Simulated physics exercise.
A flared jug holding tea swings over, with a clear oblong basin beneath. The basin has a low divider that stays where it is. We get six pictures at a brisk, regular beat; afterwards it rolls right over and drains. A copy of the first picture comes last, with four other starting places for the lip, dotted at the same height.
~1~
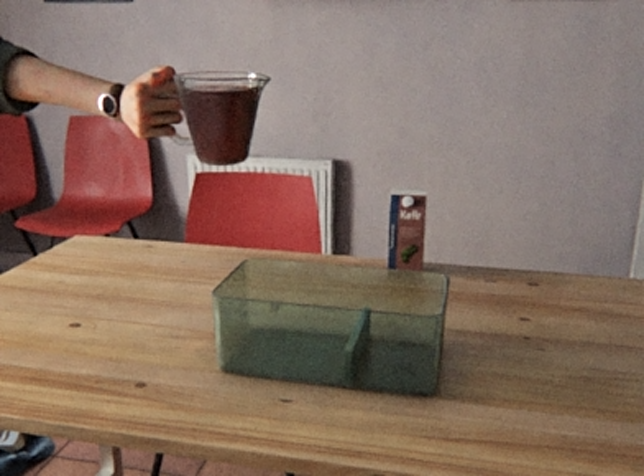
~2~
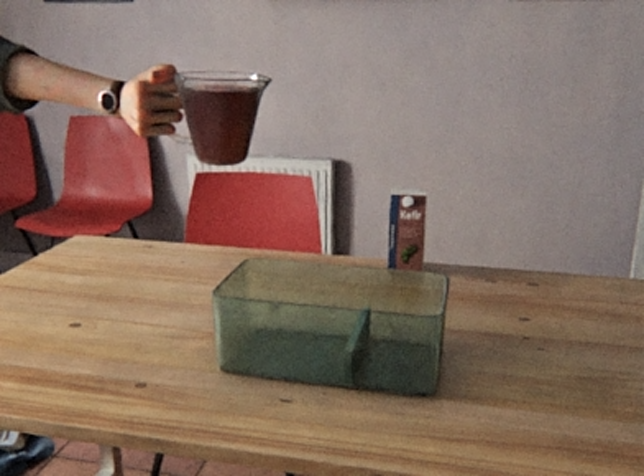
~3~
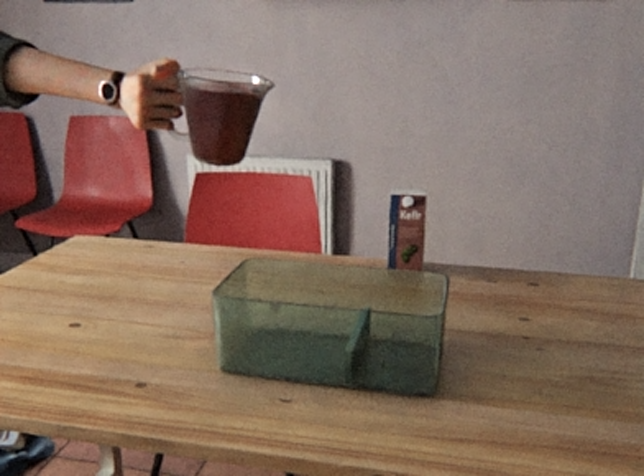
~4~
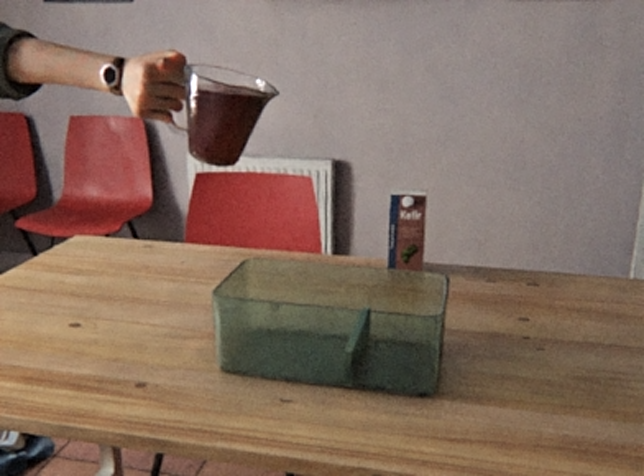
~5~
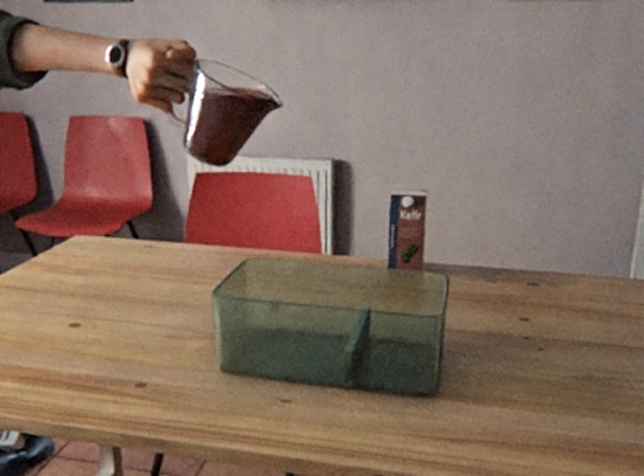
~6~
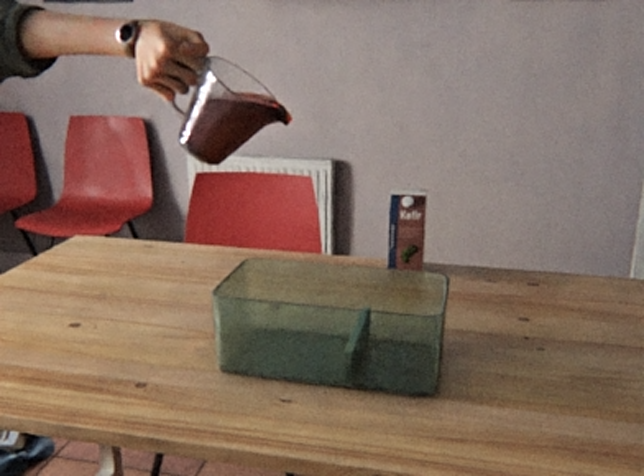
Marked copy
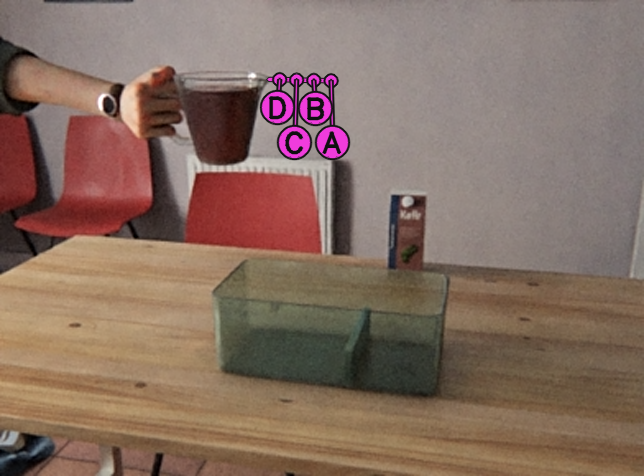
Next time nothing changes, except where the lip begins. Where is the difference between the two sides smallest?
Place B does it best.
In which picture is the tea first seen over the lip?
Picture 6.
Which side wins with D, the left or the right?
The left one.
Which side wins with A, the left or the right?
More ends on the right.
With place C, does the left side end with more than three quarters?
No, it does not.
In magenta, A at (331, 80); B at (313, 80); C at (296, 80); D at (279, 79).
For place A, about 25 % ends left of the wall and 70 % right of it; 5 % is lost outside.
For place B, about 46 % ends left of the wall and 49 % right of it; 5 % is lost outside.
For place C, about 63 % ends left of the wall and 30 % right of it; 7 % is lost outside.
For place D, about 79 % ends left of the wall and 11 % right of it; 10 % is lost outside.
